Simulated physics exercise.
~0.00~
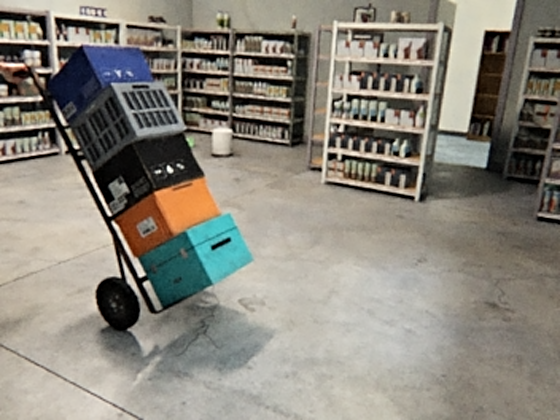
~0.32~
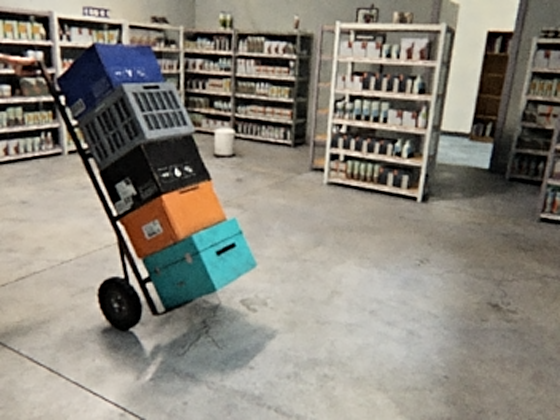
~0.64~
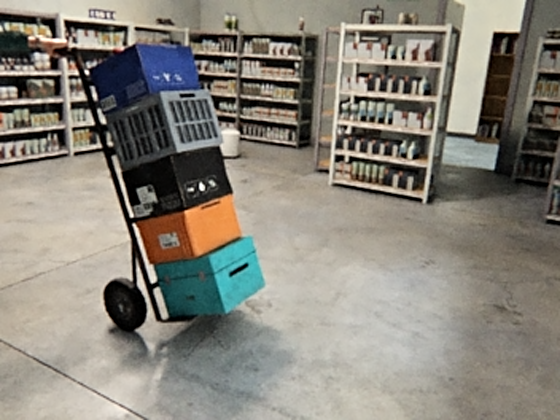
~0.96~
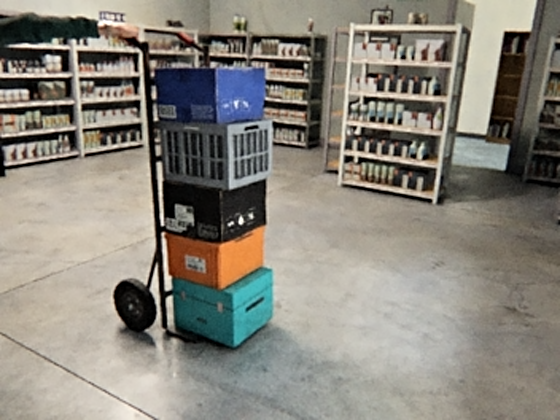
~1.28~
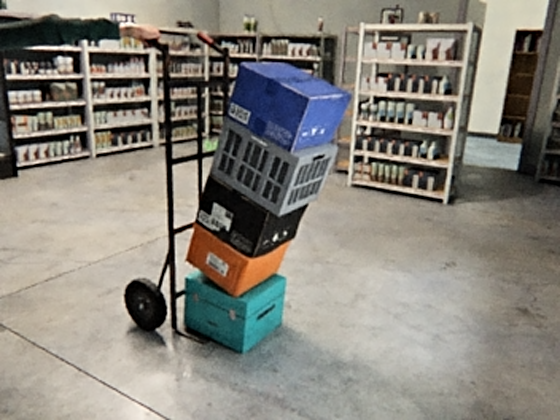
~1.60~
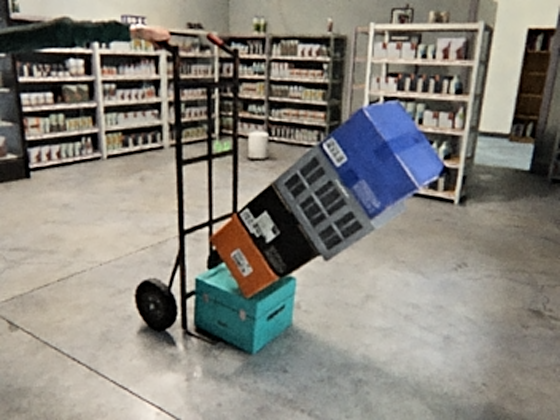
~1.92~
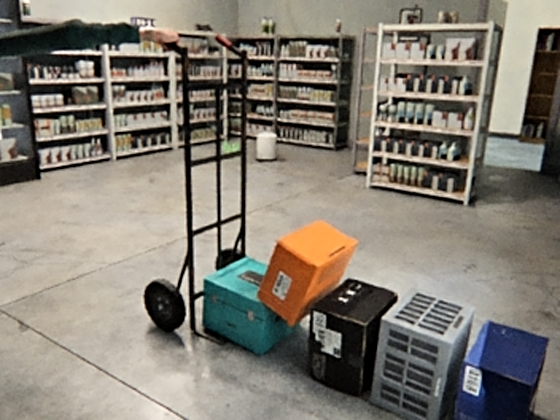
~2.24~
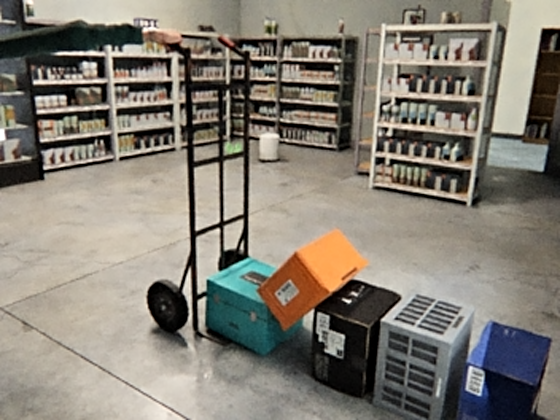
At first, a two-wheeled hand truck leans back to the left in a room of stocked shelves, carrying five stacked boxes, with blue on top and turquoise at the bottom. A hand at the handle swings it upright. As the truck comes to a stand, the upper four boxes tip forward to the right over the turquoise one. The leaning column topples, and the blue box, grey crate and black box land in a row on the floor. At the end, the orange box rests tilted between the turquoise and black ones, while the turquoise box stays at the truck's base.
